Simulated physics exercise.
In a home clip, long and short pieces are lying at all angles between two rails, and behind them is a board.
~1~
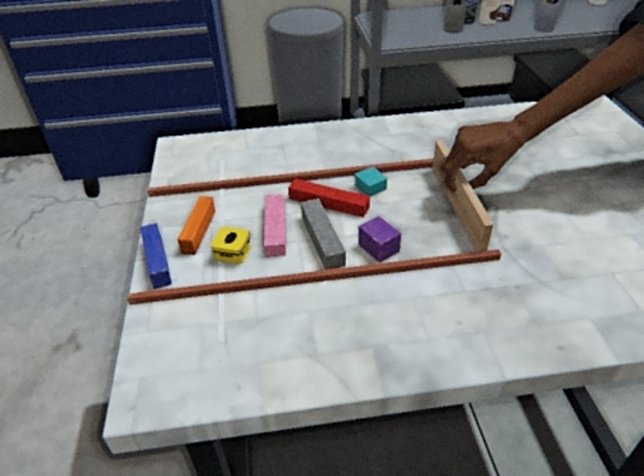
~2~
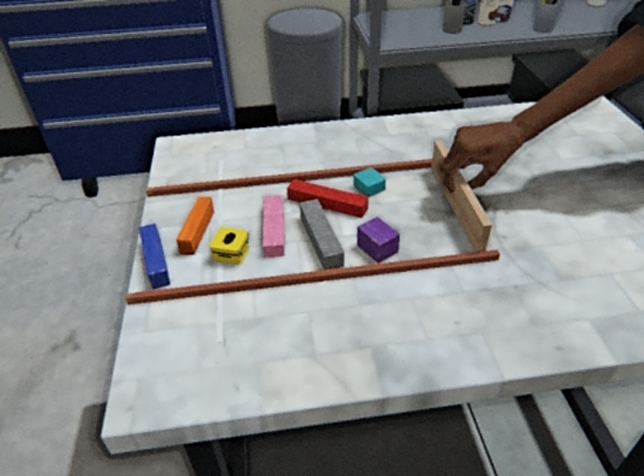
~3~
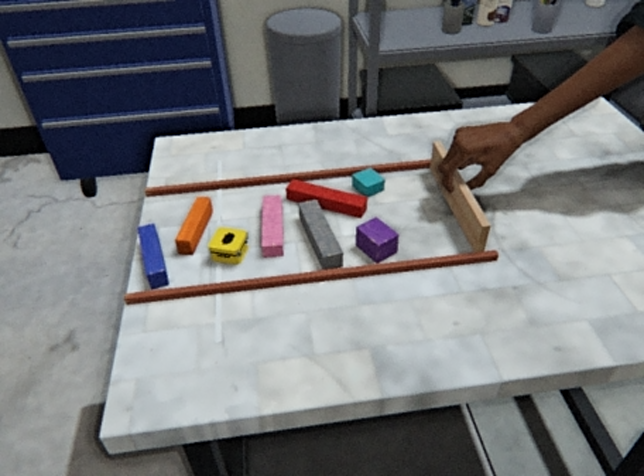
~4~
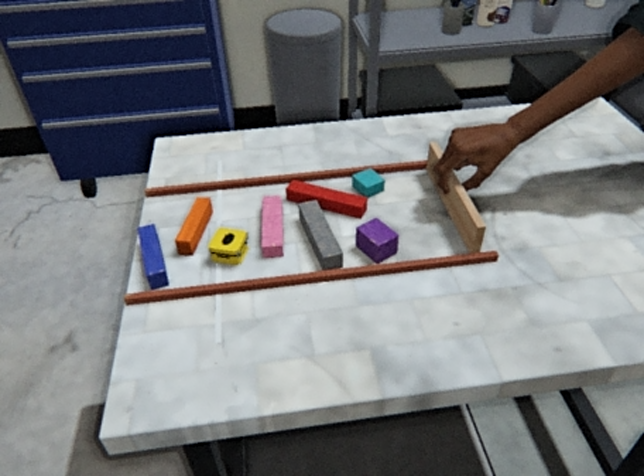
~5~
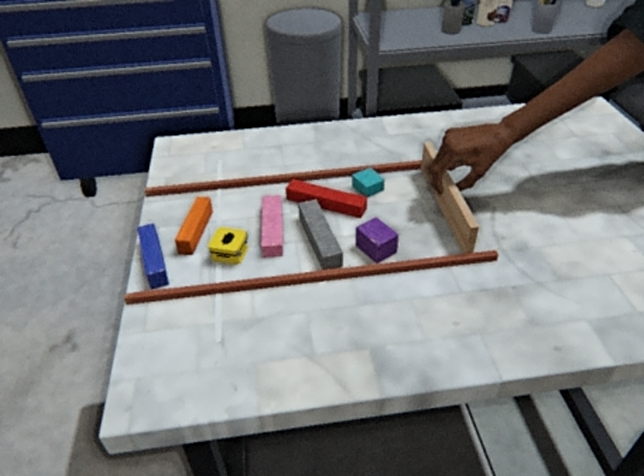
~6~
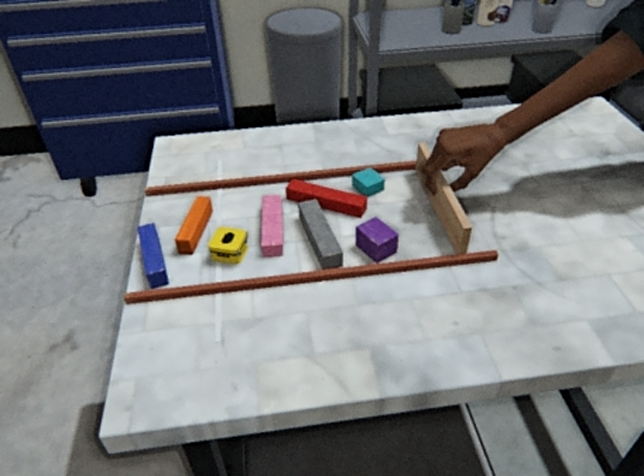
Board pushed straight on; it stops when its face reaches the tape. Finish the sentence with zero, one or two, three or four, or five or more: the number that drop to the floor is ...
The number that drop to the floor is one or two.
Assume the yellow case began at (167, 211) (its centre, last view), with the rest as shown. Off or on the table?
In the end it falls away.
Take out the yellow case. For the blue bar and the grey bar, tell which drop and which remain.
So the blue bar goes down and the grey bar keeps its place.
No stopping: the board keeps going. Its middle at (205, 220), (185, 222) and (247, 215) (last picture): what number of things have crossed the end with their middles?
Over the end: 3, 4, 0.
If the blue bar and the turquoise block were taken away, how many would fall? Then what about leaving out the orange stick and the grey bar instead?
0 in the first try, 1 in the second.
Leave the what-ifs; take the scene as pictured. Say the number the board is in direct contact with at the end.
In total, 3.
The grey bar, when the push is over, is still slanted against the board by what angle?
I'd say it's about 5° out of line.
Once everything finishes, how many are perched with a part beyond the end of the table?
It comes to 1.
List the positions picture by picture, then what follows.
The first picture shows blue bar (156, 255); orange stick (198, 224); yellow case (232, 246); board (459, 193); tape (222, 234).
The second picture shows orange stick (196, 225); purple block (378, 239).
The third picture shows yellow case (229, 247); grey bar (320, 234).
The fourth picture shows blue bar (153, 256); red bar (326, 199).
The fifth picture shows orange stick (195, 225); turquoise block (368, 183).
The sixth picture shows blue bar (153, 255); orange stick (195, 225); yellow case (229, 246); board (440, 195); tape (219, 233).
Soon after, none off yet; blue bar at rest near (153, 255); orange stick at rest near (195, 225); yellow case at rest near (229, 246).
After that, none off yet; blue bar at rest near (153, 255); orange stick at rest near (193, 224); yellow case displaced about its own width near (205, 251).
In the end, the number that fall off is one or two; gone, blue bar.
